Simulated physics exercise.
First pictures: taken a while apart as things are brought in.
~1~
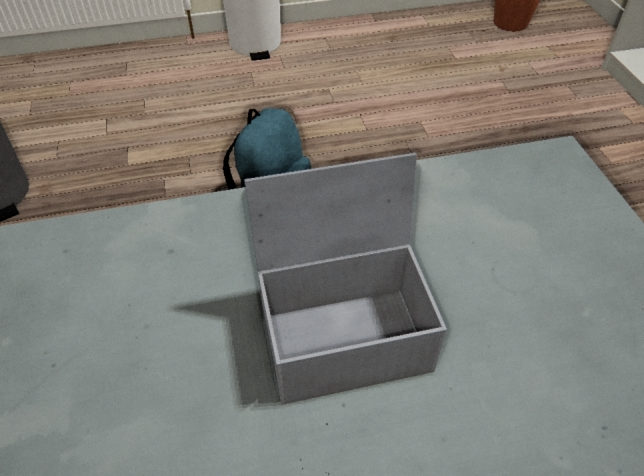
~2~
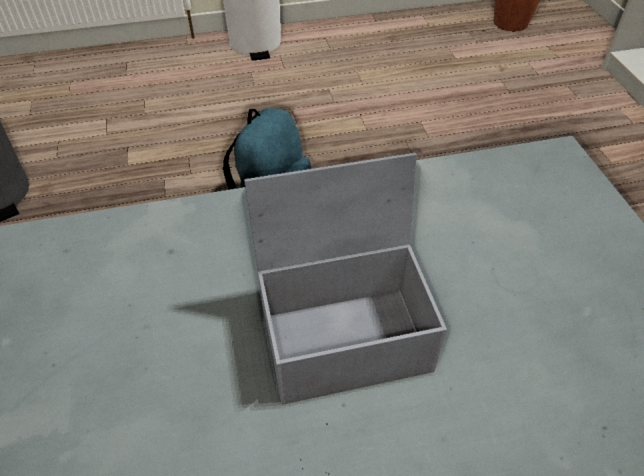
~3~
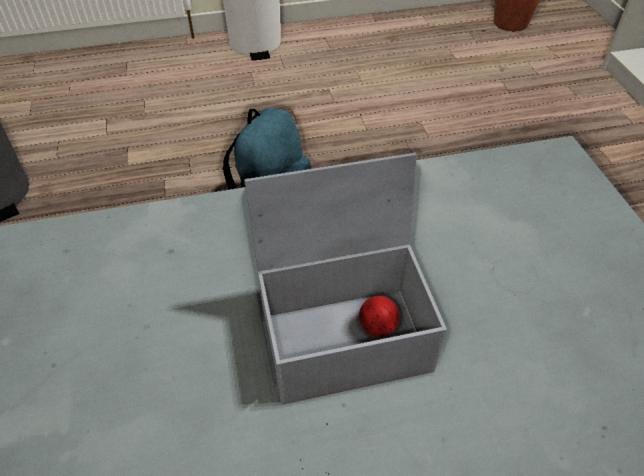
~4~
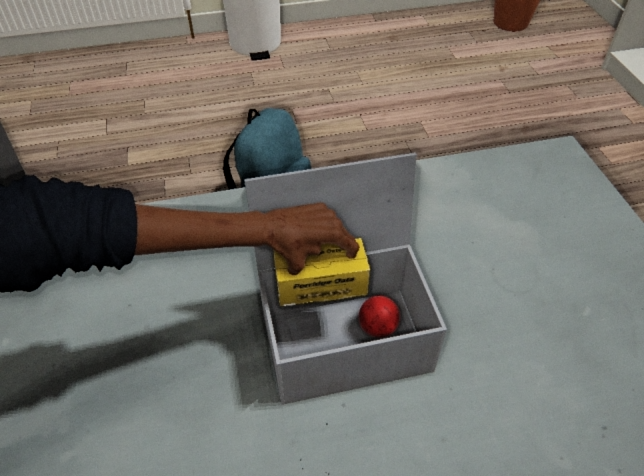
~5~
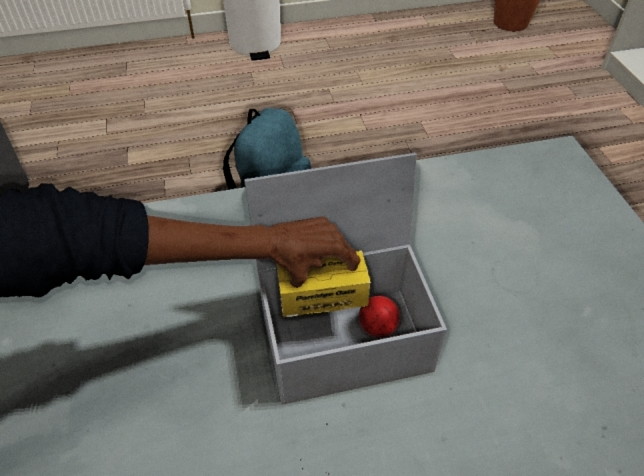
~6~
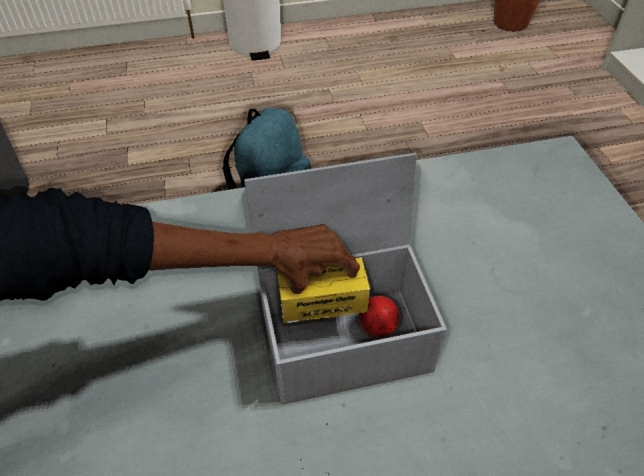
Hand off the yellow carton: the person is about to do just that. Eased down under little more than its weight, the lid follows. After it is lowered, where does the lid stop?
It stops flat on the box.
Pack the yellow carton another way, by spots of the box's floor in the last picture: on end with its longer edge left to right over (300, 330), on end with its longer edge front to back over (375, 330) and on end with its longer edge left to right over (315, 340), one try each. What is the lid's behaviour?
Lid, in order: Held open, fully down, held open.
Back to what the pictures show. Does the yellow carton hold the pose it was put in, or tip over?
After all that, it keeps its set angle.
Then, 0.40 s on from there, yellow carton shifted a little near (332, 324); red ball shifted a little.
Then, 1.60 s on from there, lid 57° above the rim; yellow carton shifted a little near (332, 324); red ball shifted a little.
Then, 1.90 s on from there, lid 15° above the rim; yellow carton shifted a little near (332, 324); red ball shifted a little.
In the end, lid shut; moved from the start, yellow carton; red ball unmoved. At the end, from the last picture's camera, yellow carton near (332, 324).
